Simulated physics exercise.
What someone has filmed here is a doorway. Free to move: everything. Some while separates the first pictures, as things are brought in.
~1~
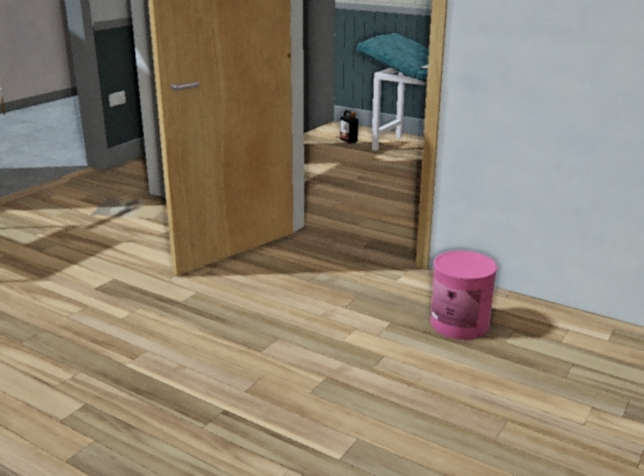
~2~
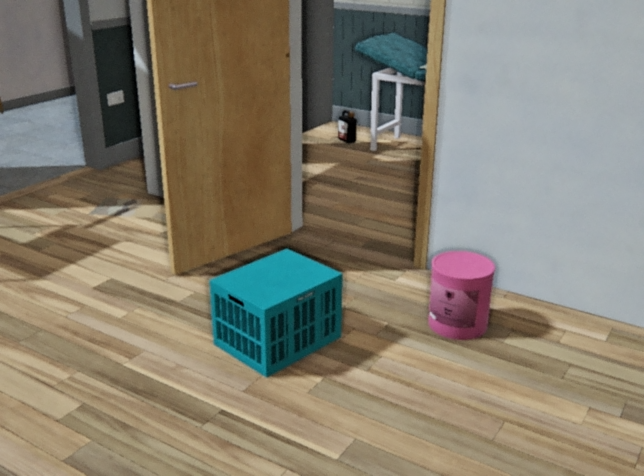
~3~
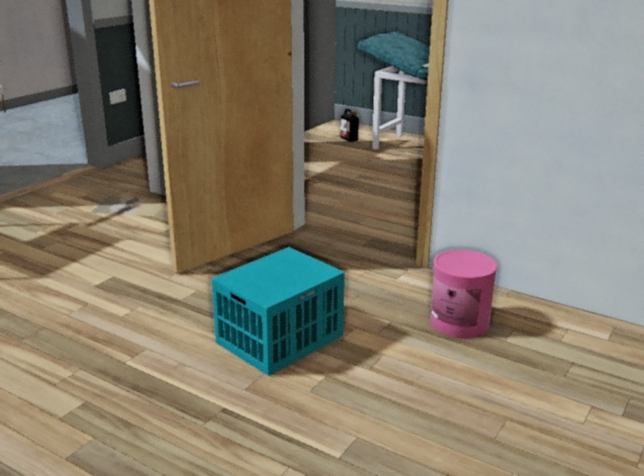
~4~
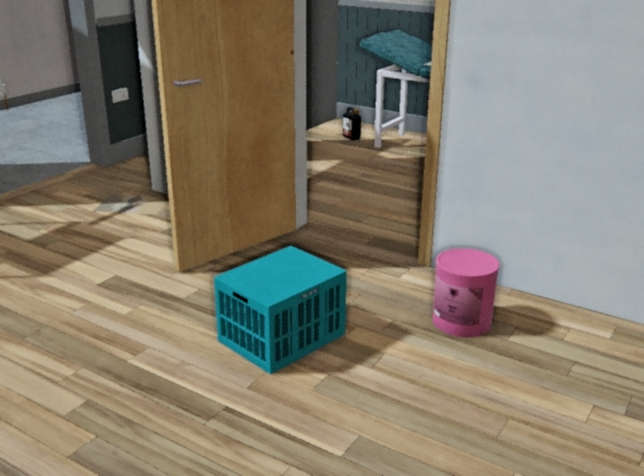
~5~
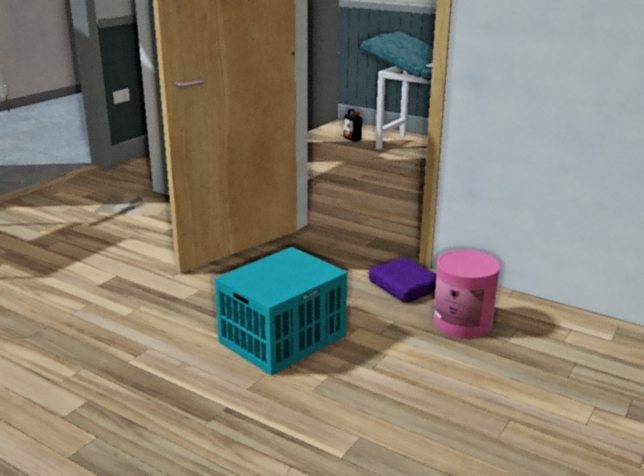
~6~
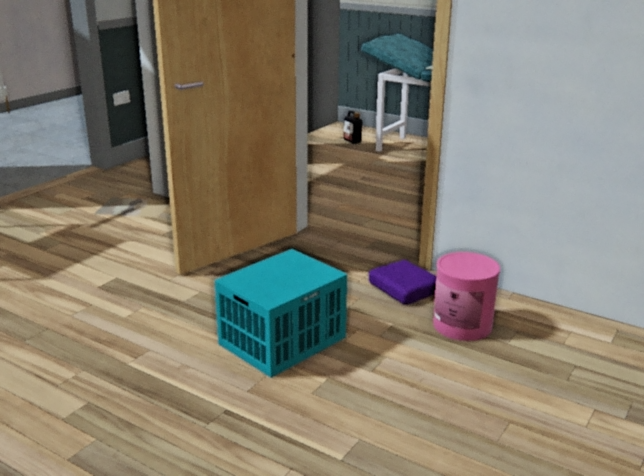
A wooden door stands wide open on a pale plank floor, seen from slightly above, with a white-legged stool topped by a teal cushion and a dark bottle in the room beyond. A pink pail sits by the wall at right; a turquoise crate appears before the door, then a purple cushion beside the pail. The door stays still, and the view shifts only very slightly.
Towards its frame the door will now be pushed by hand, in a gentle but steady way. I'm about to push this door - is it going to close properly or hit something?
It will close properly.
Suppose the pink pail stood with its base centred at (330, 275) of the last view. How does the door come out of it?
Result: Door is obstructed.
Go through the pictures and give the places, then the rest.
Door wide open and still, in the first frame.
Door wide open and still; turquoise chest (277, 310); pink pail (460, 295), in the second frame.
Door wide open and still; turquoise chest (279, 308); pink pail (463, 294), in the third frame.
Door wide open and still; turquoise chest (282, 307); pink pail (465, 292), in the fourth frame.
Door wide open and still; turquoise chest (282, 308); pink pail (466, 294), in the fifth frame.
Door wide open and still; purple cushion (405, 282); turquoise chest (282, 310), in the sixth frame.
Then, 1.10 s past the last view, door 62° open.
Then, 1.80 s past the last view, door 22° open; purple cushion displaced a little near (414, 280).
Finally, door 0° open; moved from the start, purple cushion; the other 2 still in place. Final places as the last picture's camera would see them, purple cushion near (434, 281).
